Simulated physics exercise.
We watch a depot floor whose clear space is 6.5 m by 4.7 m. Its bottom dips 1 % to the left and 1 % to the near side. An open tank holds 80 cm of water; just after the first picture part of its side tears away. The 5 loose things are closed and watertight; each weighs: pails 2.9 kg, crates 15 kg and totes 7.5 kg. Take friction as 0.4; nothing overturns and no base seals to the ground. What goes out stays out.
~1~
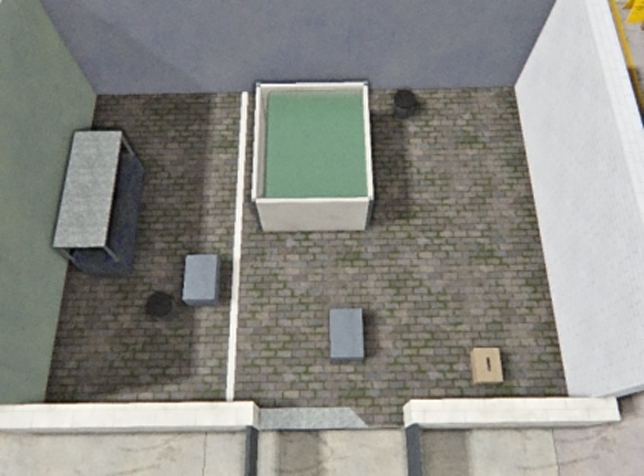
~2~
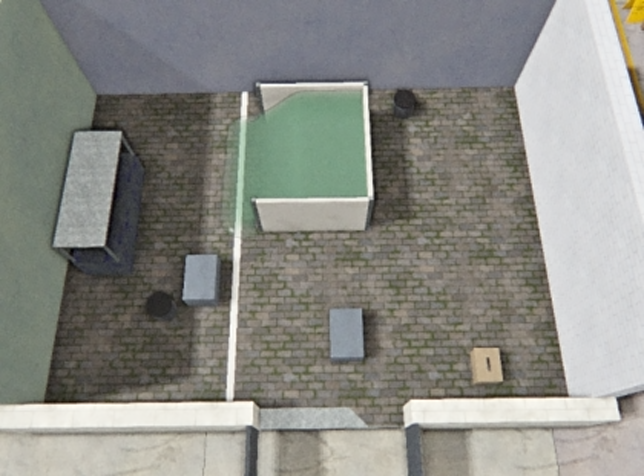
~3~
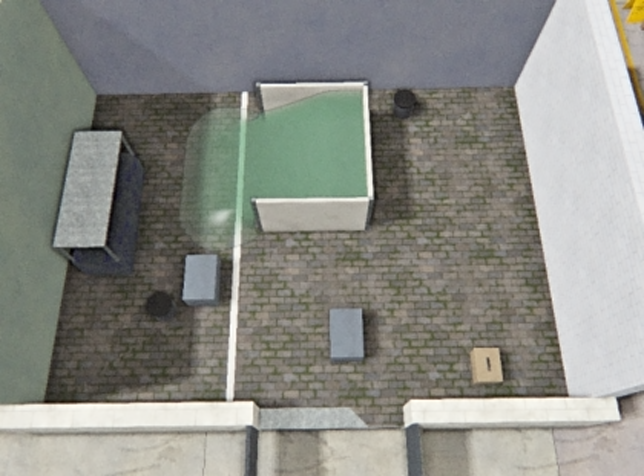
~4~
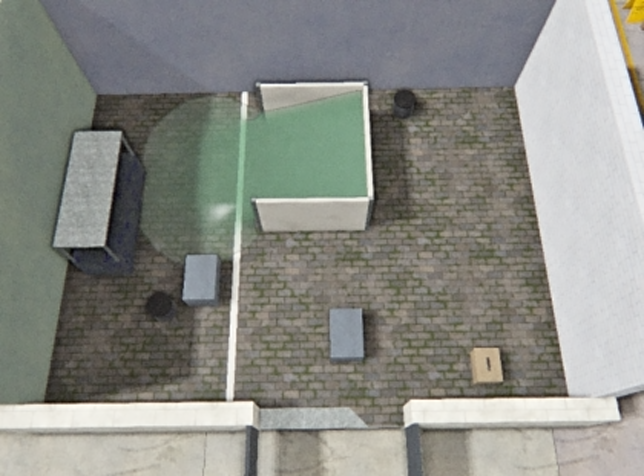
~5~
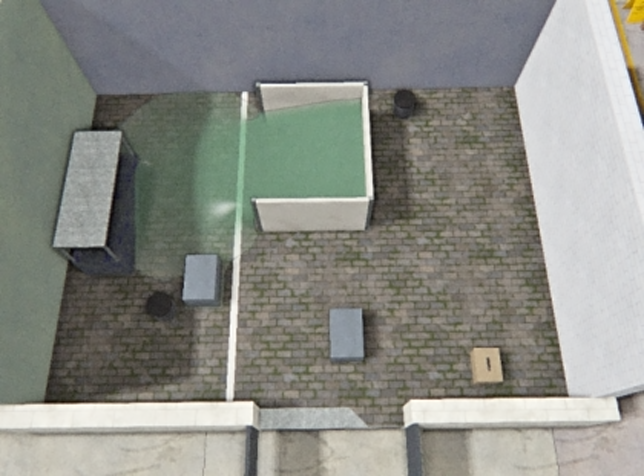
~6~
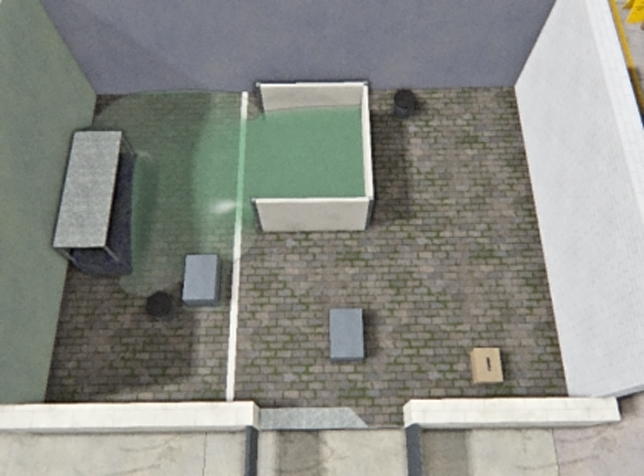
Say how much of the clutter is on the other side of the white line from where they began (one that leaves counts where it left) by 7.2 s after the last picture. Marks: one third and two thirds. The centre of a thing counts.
Share: From one to two thirds.
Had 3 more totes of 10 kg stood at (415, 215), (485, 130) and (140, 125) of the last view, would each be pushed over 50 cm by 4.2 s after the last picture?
In that order: Under, less, more.
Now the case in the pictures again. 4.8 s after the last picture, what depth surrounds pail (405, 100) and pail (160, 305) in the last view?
About 3 and 7 cm.
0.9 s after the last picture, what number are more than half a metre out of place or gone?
1 of them.
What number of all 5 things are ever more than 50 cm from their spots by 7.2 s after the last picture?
I count 5.
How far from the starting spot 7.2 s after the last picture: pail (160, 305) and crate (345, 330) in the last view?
In turn: 400 cm, 100 cm.
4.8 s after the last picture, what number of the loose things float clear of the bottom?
At that moment 1.
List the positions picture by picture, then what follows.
A pail at (159, 304) rests on the ground; a pail at (405, 98), on the bottom; water covers 2.3 m2; 0 of 5 have shifted, in the first picture.
A pail at (159, 304) rests on the ground; a pail at (405, 98), on the bottom; 3.4 m2 under water; 0 of 5 have shifted, in the second picture.
A pail at (159, 304) rests on the ground; a pail at (405, 98) rests on the ground; 4.7 m2 under water; 0 of 5 have shifted, in the third picture.
A pail at (159, 304) rests on the ground; a pail at (405, 98), on the bottom; water covers 6.5 m2; 0 of 5 have shifted, in the fourth picture.
A pail at (159, 304), on the bottom; a pail at (405, 98), on the bottom; water covers 7.6 m2; 0 of 5 have shifted, in the fifth picture.
A pail at (159, 304) rests on the ground; a pail at (405, 98), on the bottom; 8.4 m2 under water; 0 of 5 have shifted, in the sixth picture.
Then, 0.9 s after the last picture 0 of 5 are over the mark; 0 afloat.
Then, 2.8 s after the last picture 2 of 5 are over the mark; 1 afloat.
Then, 4.8 s after the last picture 2 of 5 are over the mark; 1 afloat.
Then, 7.2 s after the last picture 2 of 5 are over the mark; 2 afloat.
